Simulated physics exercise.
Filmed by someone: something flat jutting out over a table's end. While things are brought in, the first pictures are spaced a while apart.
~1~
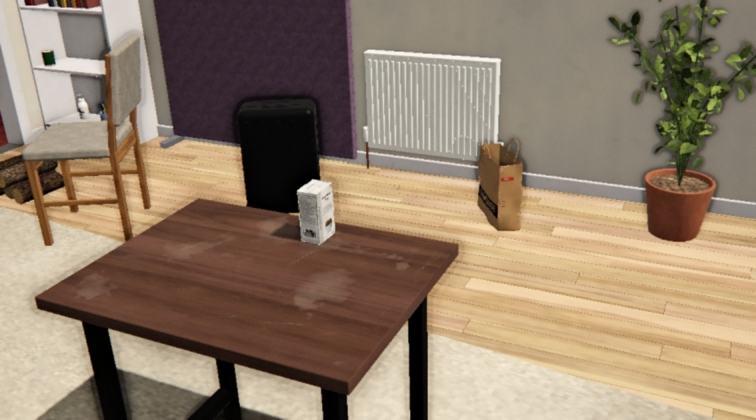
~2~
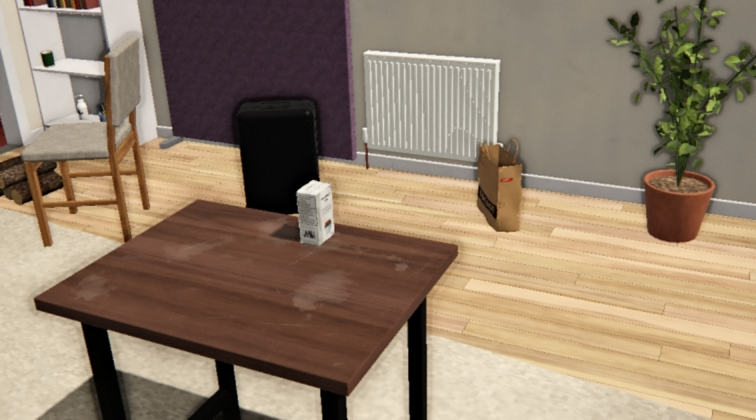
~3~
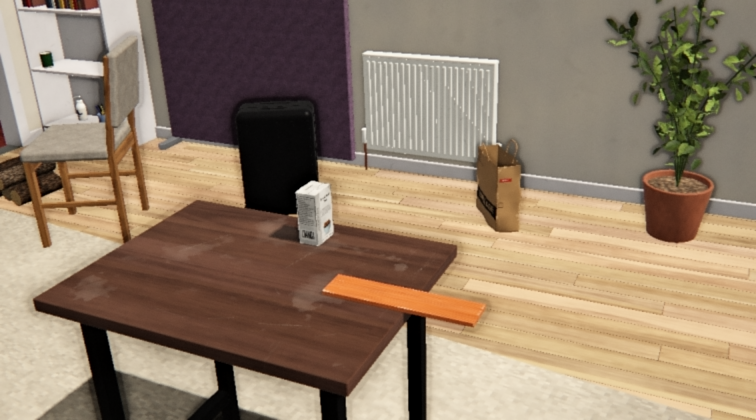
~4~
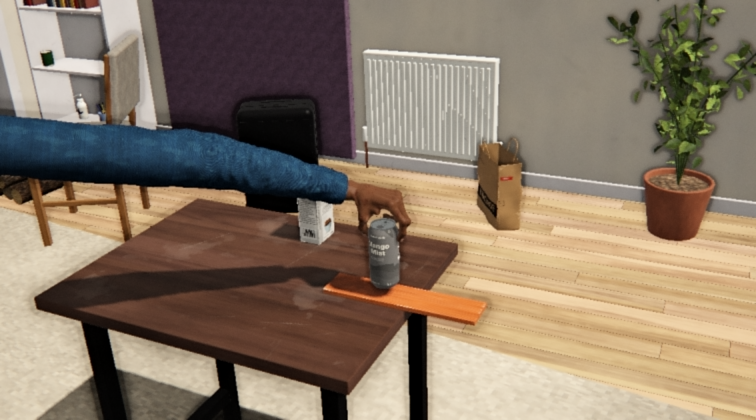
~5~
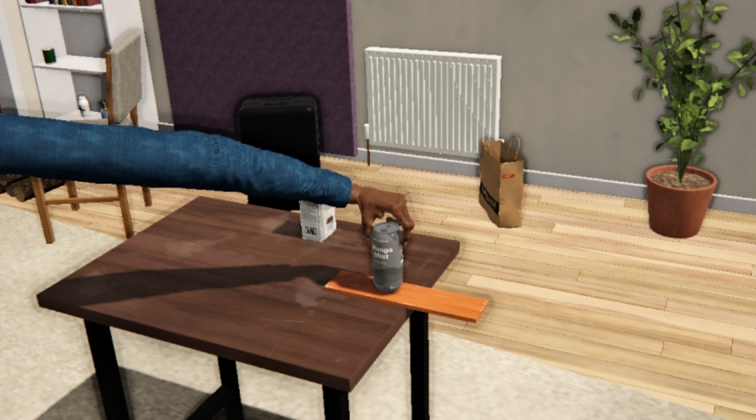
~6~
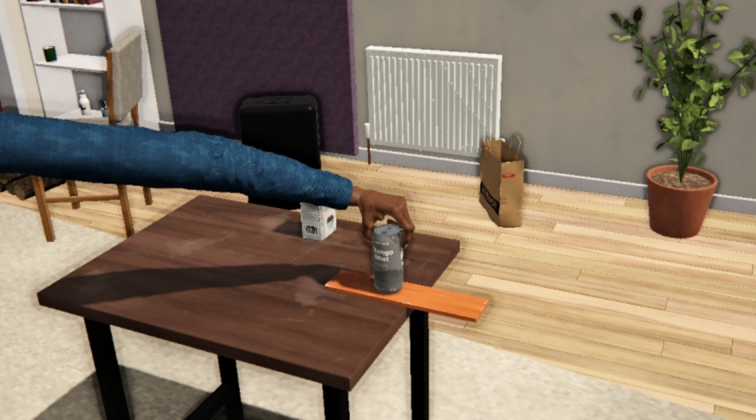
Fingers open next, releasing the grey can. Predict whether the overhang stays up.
Prediction: It stays up.
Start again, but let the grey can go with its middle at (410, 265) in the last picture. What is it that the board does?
Outcome: Stable.
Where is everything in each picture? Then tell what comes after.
In the first frame, the last thing is not in view yet.
In the second frame, the last thing is not in view yet.
In the third frame, the last thing is not in view yet; orange board (402, 299).
The fourth frame shows coming down; grey can (384, 254); orange board (403, 298).
The fifth frame shows coming down; grey can (388, 257); orange board (405, 295).
The sixth frame shows in place under the hand; grey can (388, 260); orange board (405, 294).
Then, 0.20 s on from there, no change.
Then, 0.50 s on from there, grey can resting near (388, 260).
In the end, all 3 unmoved. At the end, from the last picture's camera, grey can near (388, 260). The board stays on the table.
